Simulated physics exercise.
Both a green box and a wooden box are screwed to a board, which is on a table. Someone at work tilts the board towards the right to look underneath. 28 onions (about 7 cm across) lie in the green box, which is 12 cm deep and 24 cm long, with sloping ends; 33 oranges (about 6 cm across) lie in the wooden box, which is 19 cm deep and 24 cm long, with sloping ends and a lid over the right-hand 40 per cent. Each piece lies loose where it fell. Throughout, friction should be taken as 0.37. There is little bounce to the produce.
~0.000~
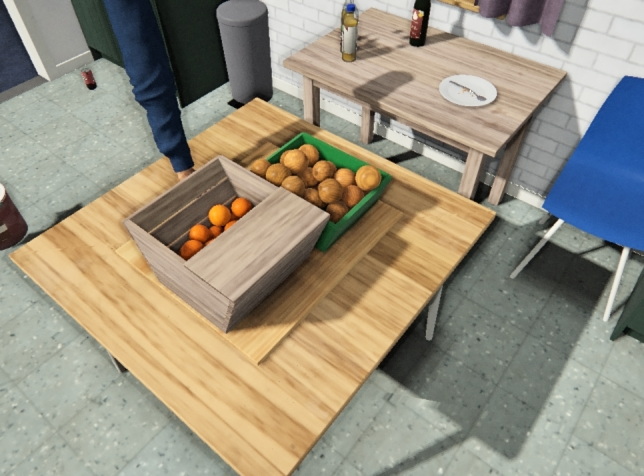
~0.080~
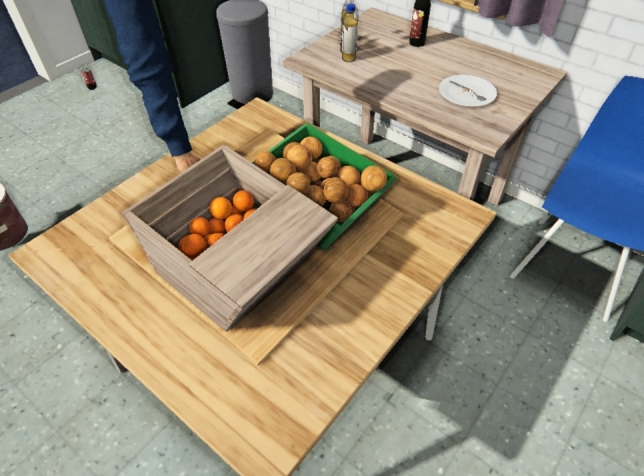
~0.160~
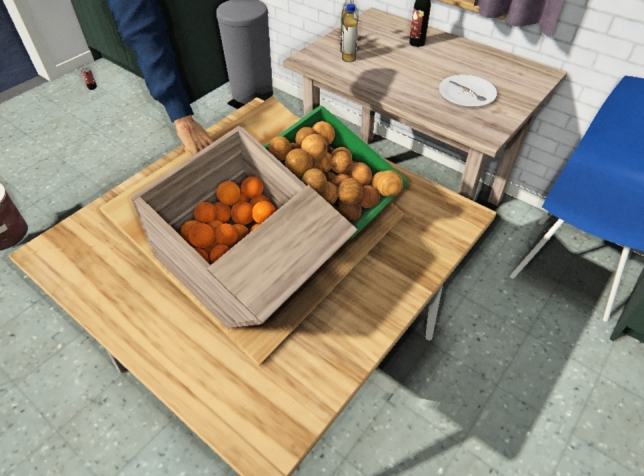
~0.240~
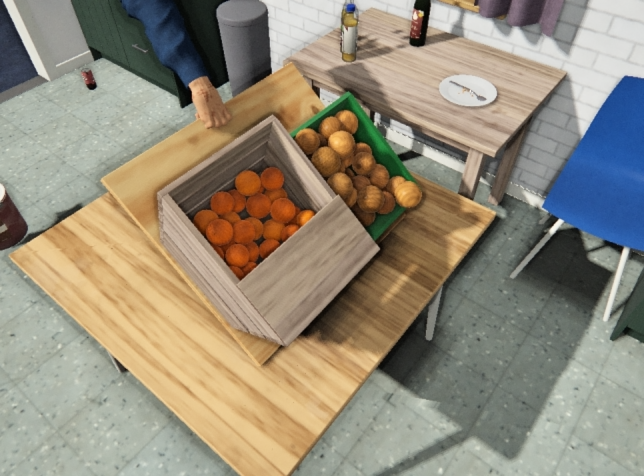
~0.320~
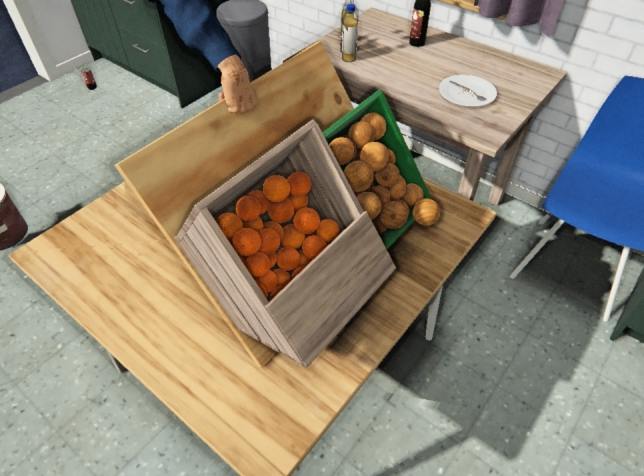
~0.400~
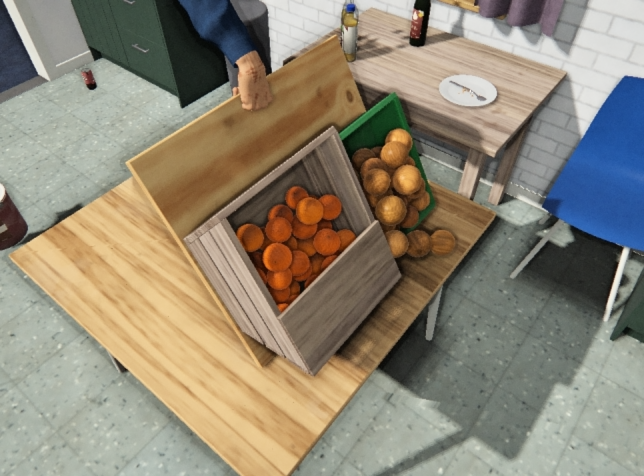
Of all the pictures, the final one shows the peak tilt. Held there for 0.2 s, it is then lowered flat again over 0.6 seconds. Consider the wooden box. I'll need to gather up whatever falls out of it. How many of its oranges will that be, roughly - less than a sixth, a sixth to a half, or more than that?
You'll gather up less than a sixth of them.
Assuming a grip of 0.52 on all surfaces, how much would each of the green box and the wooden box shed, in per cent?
Then the green box sheds 50 per cent, while the wooden box sheds 0 per cent.
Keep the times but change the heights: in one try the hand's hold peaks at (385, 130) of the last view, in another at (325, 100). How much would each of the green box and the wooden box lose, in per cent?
Loss per try - green box 100 / 100 percent, wooden box 50 / 30 percent.
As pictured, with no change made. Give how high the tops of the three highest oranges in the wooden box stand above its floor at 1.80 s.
Roughly 13 cm.
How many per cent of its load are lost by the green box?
Green box: 50%.
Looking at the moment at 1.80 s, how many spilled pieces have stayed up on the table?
Some 1 in number.
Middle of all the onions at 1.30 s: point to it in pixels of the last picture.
Near (429, 277) in pixels.
After 0.62 s, tilt 60°; 11 of 28 out of the green box and 0 of 33 out of the wooden box.
After 0.90 s, tilt 30°; 15 of 28 out of the green box and 0 of 33 out of the wooden box.
After 1.30 s, tilt 0°; 15 of 28 out of the green box and 0 of 33 out of the wooden box.
Final count (at 1.80 s), 15 of 28 out of the green box and 0 of 33 out of the wooden box. Asked share, 0 of 33, 0 per cent.
